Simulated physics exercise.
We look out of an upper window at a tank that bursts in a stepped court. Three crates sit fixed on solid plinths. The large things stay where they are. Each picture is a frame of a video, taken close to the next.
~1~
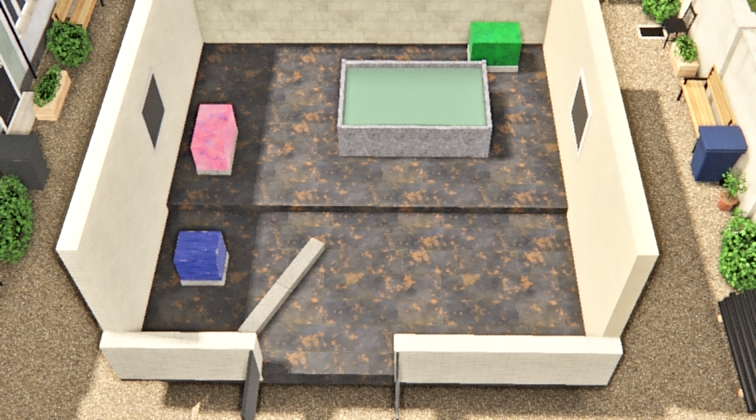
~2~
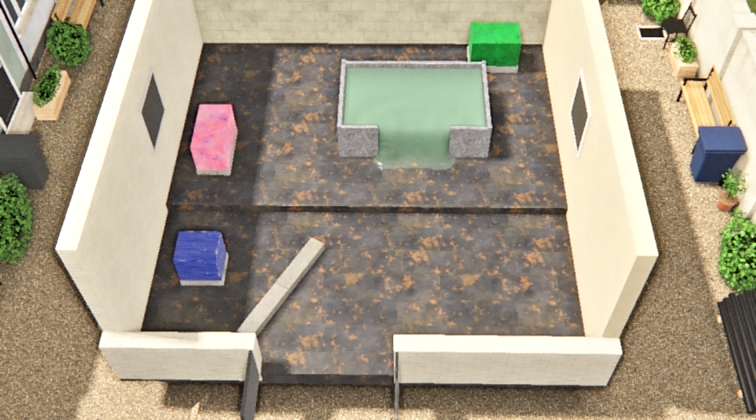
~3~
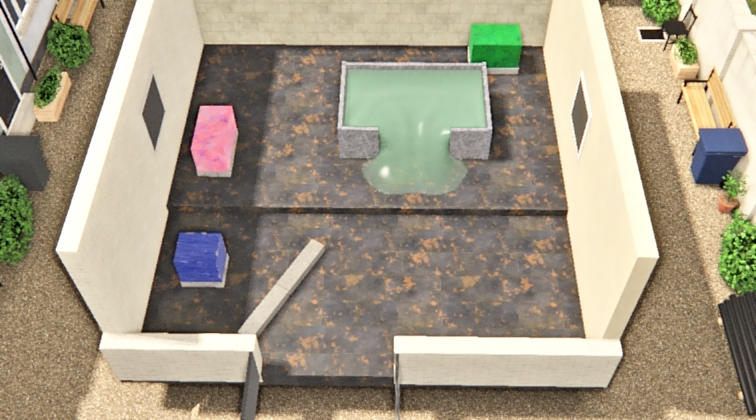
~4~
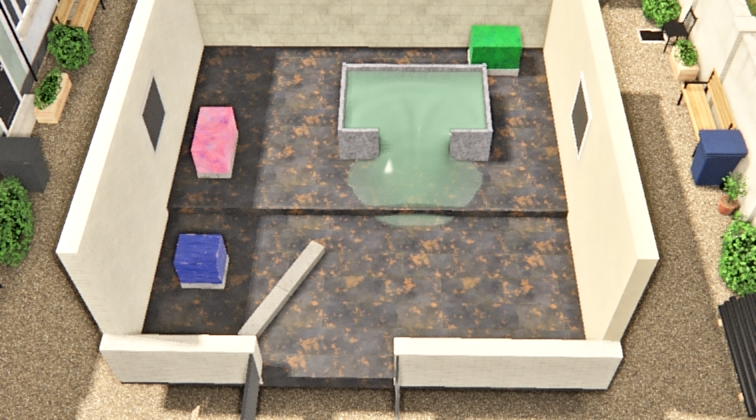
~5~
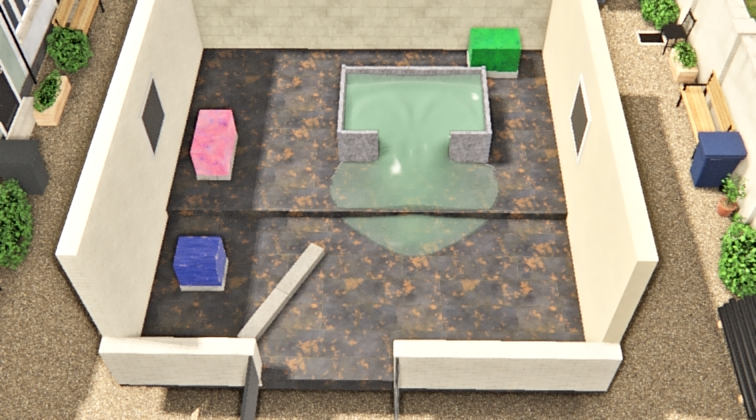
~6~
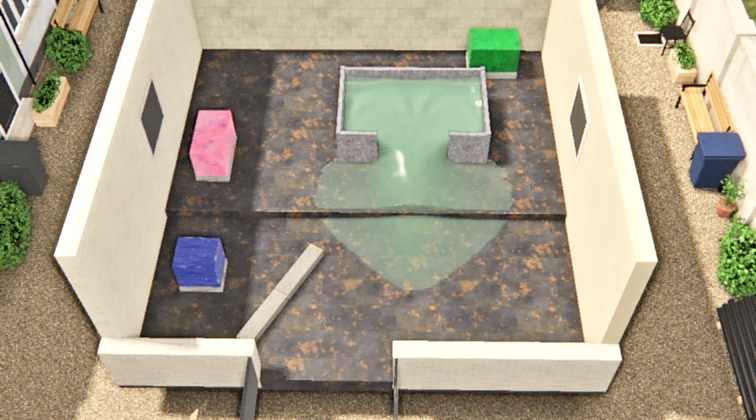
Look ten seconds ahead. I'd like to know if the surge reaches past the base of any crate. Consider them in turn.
Here is how it goes: The pink crate is not reached; the blue crate is not reached; the green crate is not reached.
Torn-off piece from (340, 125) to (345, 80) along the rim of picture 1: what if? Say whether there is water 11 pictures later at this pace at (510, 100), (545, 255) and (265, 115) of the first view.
Going through them in turn: Still unsoaked, then still unsoaked, then reached by the flood.
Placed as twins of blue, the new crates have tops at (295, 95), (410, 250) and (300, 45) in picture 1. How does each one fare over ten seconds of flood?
Listed order: Unflooded / flooded / unflooded.
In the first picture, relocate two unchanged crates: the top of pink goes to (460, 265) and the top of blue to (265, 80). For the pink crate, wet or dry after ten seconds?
I'd say the pink crate is hit by the flood.
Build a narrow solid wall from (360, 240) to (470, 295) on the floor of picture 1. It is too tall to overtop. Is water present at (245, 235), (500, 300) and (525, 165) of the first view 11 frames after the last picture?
As listed: Awash, covered, not flooded.
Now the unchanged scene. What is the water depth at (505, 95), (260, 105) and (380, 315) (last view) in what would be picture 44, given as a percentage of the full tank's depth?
Around 0, 0 and 16 %.
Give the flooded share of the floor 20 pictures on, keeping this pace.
Close to 45 %.
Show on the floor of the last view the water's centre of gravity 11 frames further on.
Estimate: (421, 190).
A moment on, water covers 30 % of the floor; the pink crate not reached, the blue crate not reached, the green crate not reached.
Next, water covers 40 % of the floor; the pink crate not reached, the blue crate water round its plinth, the green crate not reached.
Then, water covers 45 % of the floor; the pink crate not reached, the blue crate water round its plinth, the green crate not reached.
Later, water covers 50 % of the floor; the pink crate not reached, the blue crate water round its plinth, the green crate not reached.
In the end, water covers 50 % of the floor; the pink crate stayed above the water, the blue crate stayed above the water, the green crate stayed above the water.
